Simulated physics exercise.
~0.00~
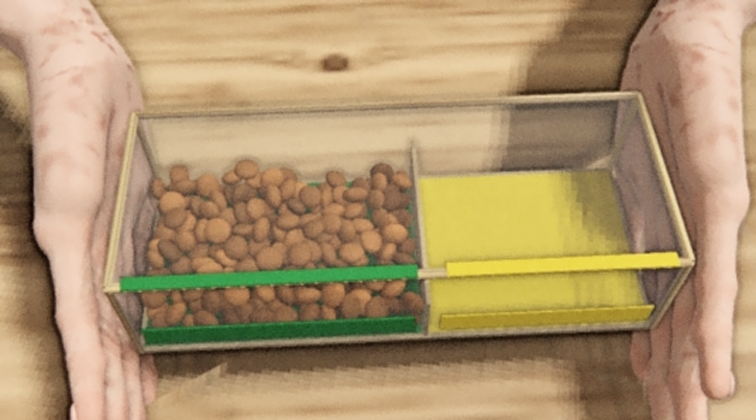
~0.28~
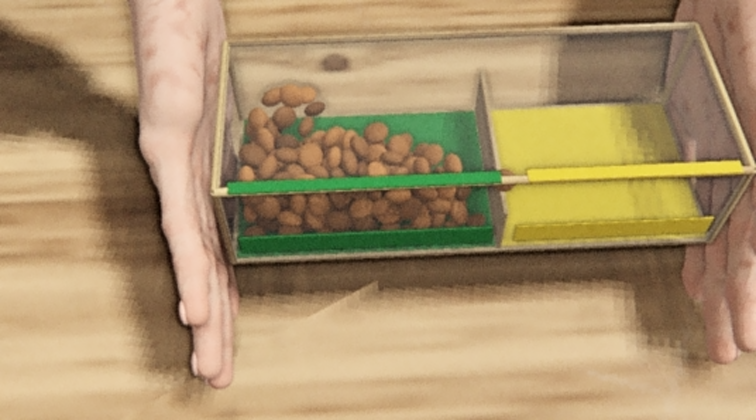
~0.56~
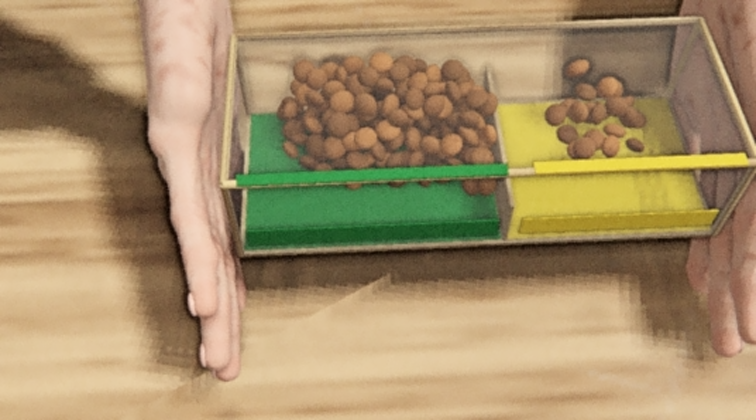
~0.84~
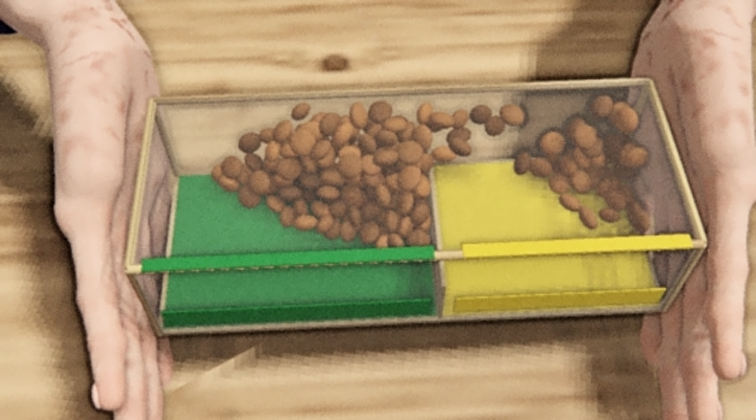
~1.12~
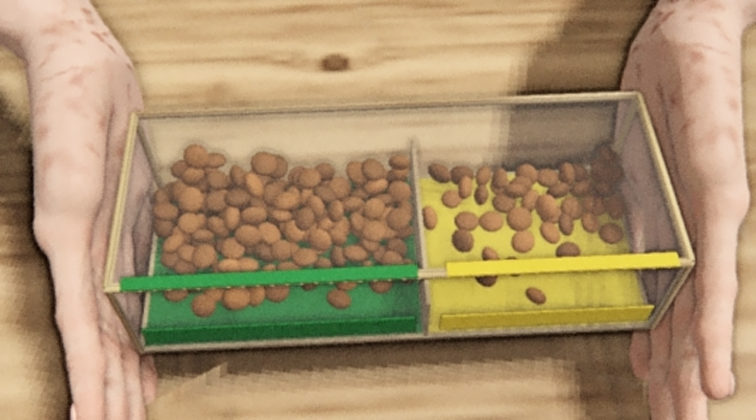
Hands shake a clear box of brown kibble until some pieces spill from green into yellow.
